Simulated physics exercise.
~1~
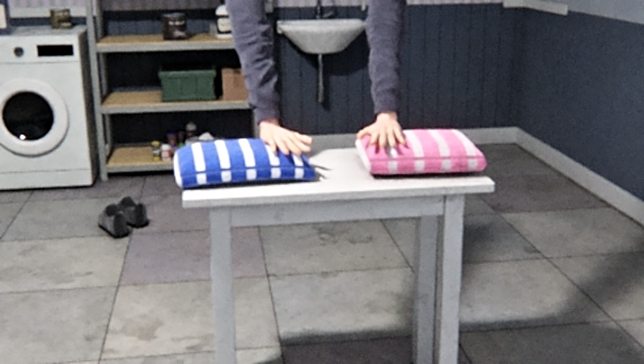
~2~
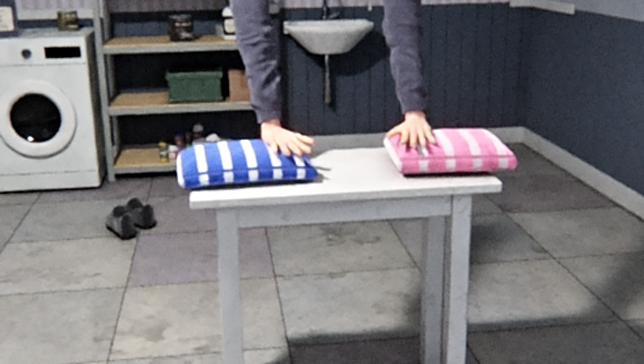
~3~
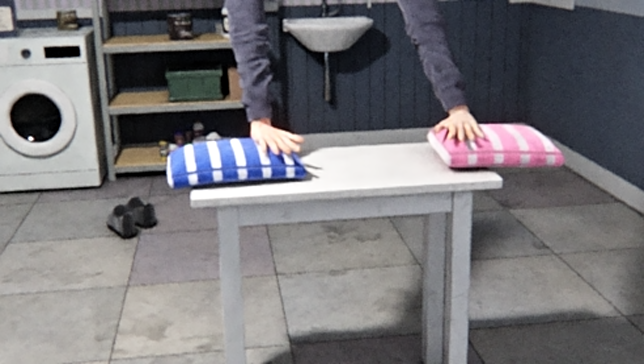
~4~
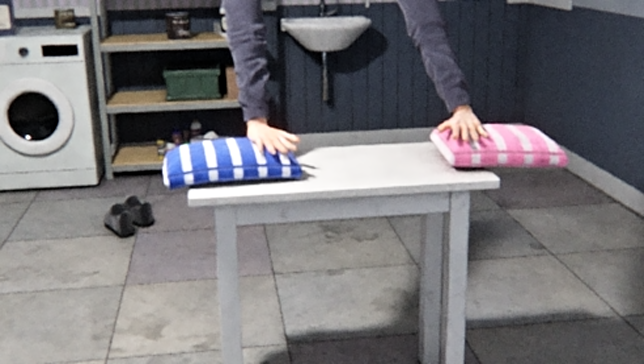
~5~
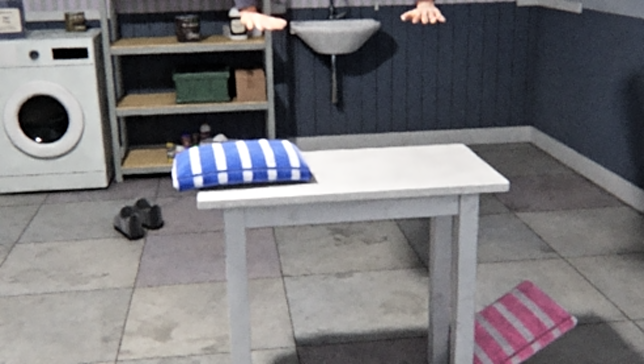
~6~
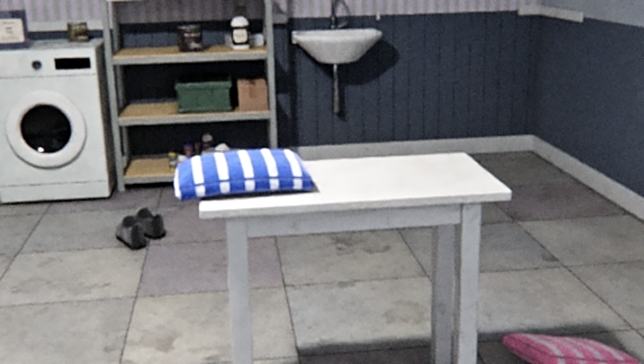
To begin with, a person's hands rest on a blue striped pillow and a pink striped cushion, both lying on a white bench in a room with a washing machine, shelves and a sink. The hands push the pink cushion to the right until it juts past the end, while the blue one shifts slightly at the left end. Then the hands let go and lift away, and the pink cushion tips off and drops beside the bench. It ends up on the tiled floor at the lower right, while the blue pillow stays on top.
